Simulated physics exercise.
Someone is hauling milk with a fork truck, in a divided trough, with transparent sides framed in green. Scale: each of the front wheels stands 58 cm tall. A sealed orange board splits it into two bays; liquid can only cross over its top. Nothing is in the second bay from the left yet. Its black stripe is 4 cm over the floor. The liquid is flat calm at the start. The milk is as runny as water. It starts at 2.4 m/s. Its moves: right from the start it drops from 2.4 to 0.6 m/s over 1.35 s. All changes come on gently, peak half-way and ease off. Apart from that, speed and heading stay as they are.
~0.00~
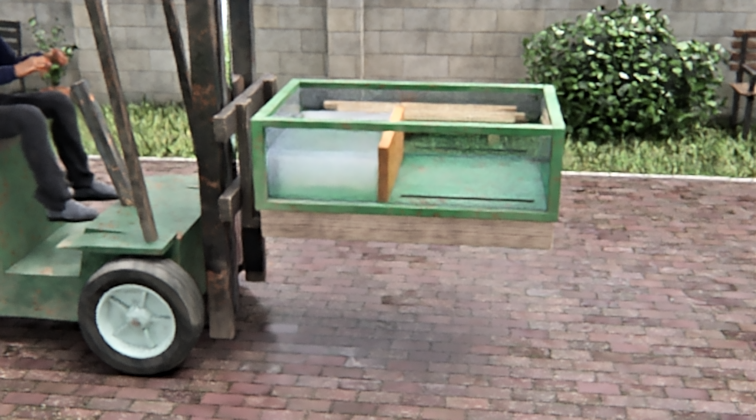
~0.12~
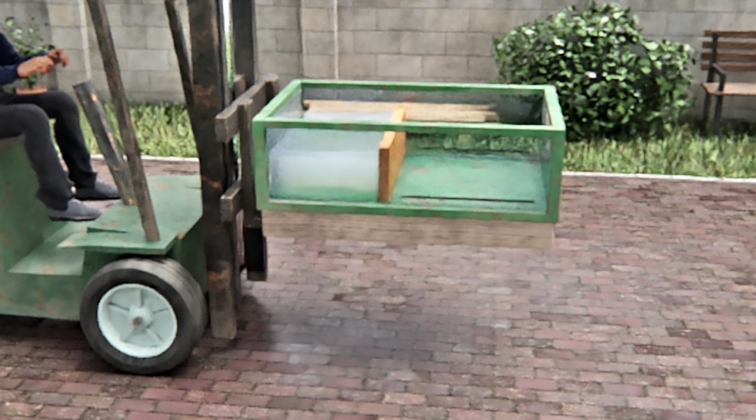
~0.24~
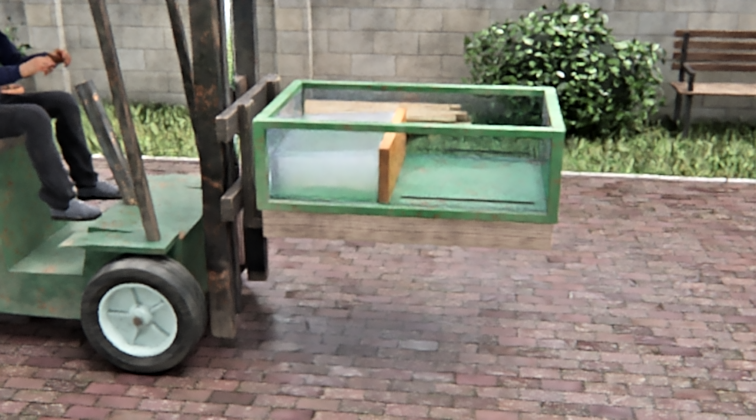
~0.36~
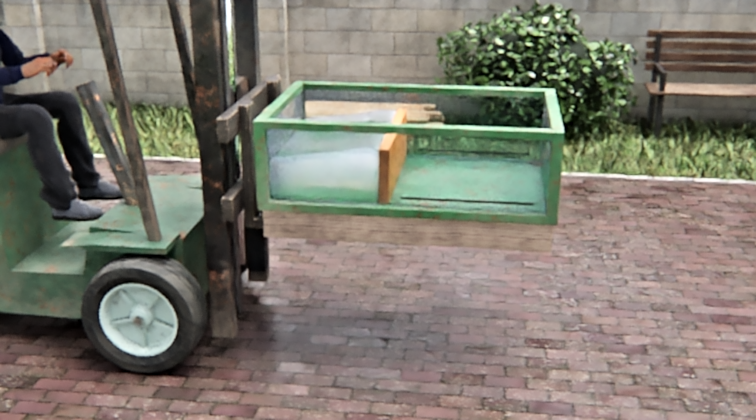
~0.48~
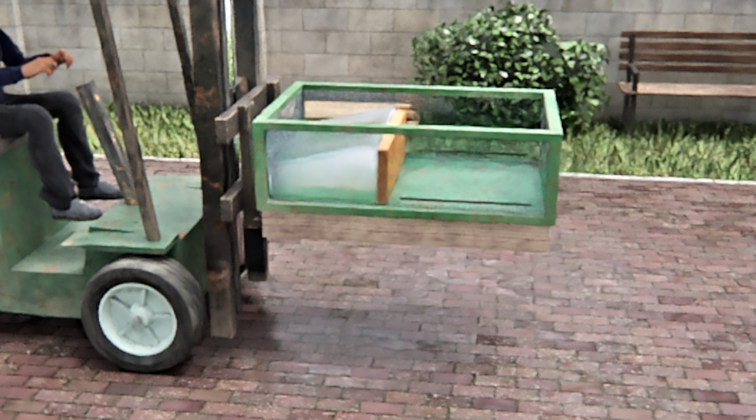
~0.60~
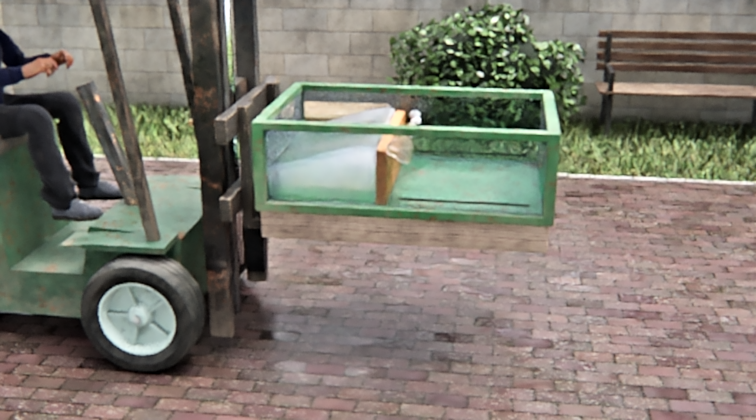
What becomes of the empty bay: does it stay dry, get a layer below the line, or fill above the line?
It ends below the line.
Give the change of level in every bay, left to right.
In cm: 1 down, 1 up.
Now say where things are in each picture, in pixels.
The first frame shows bays from the left stand at (330, 147), dry; board top at (383, 148); the front is on the right, levels are read along the near wall; a wheel hub at (132, 326).
The second frame shows bays from the left stand at (331, 147), dry.
The third frame shows bays from the left stand at (331, 147), dry.
The fourth frame shows bays from the left stand at (331, 148), dry.
The fifth frame shows bays from the left stand at (330, 149), dry.
The sixth frame shows bays from the left stand at (329, 148), dry; a wheel hub at (134, 323).
Then, 1.00 s in, left to right it is 22, 1 cm deep.
Then, 1.40 s in, left to right it is 22, 1 cm deep.
Then, 1.90 s in, left to right it is 22, 1 cm deep.
Then, 4.34 s in, left to right it is 22, 1 cm deep.
